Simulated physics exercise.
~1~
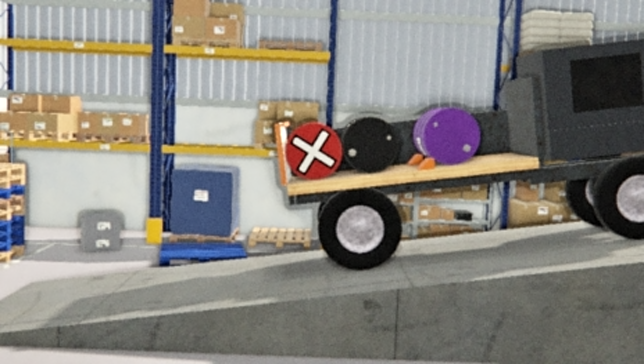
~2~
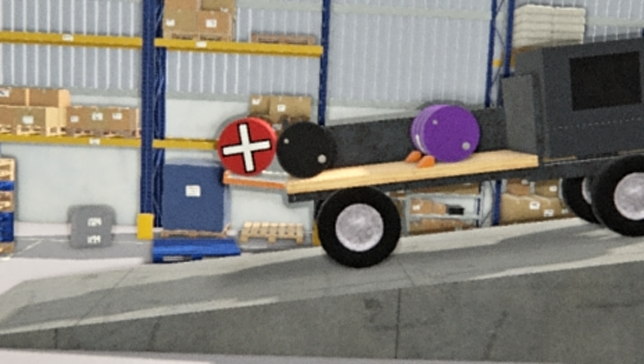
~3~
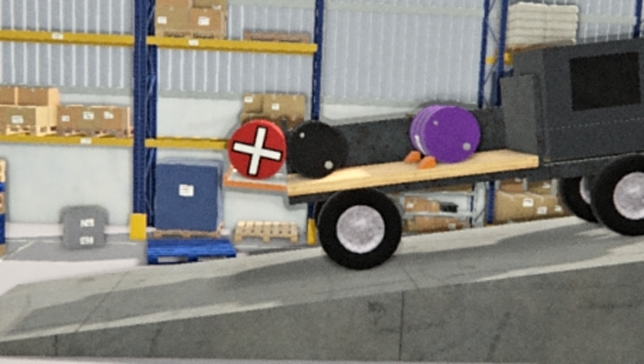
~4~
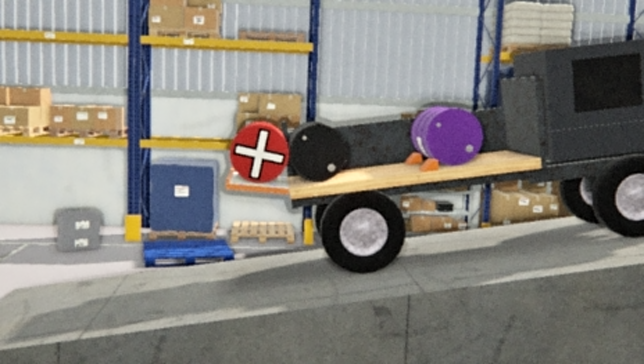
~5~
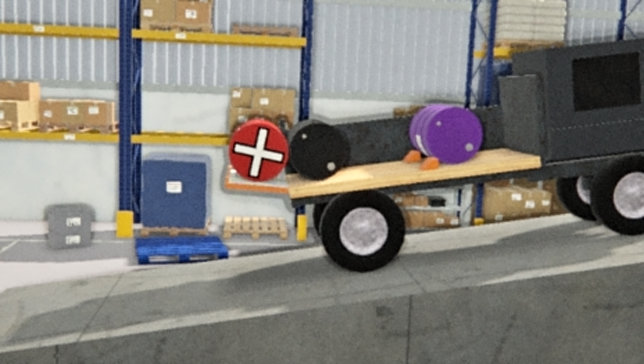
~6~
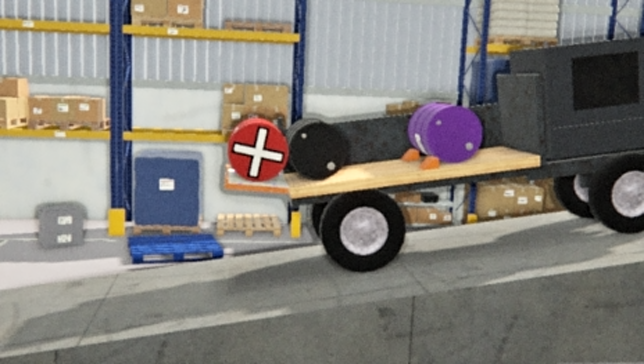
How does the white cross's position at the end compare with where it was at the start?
The white cross began above the bed, just inside the raised tailgate, and ended farther left, out over the lowered tailgate.
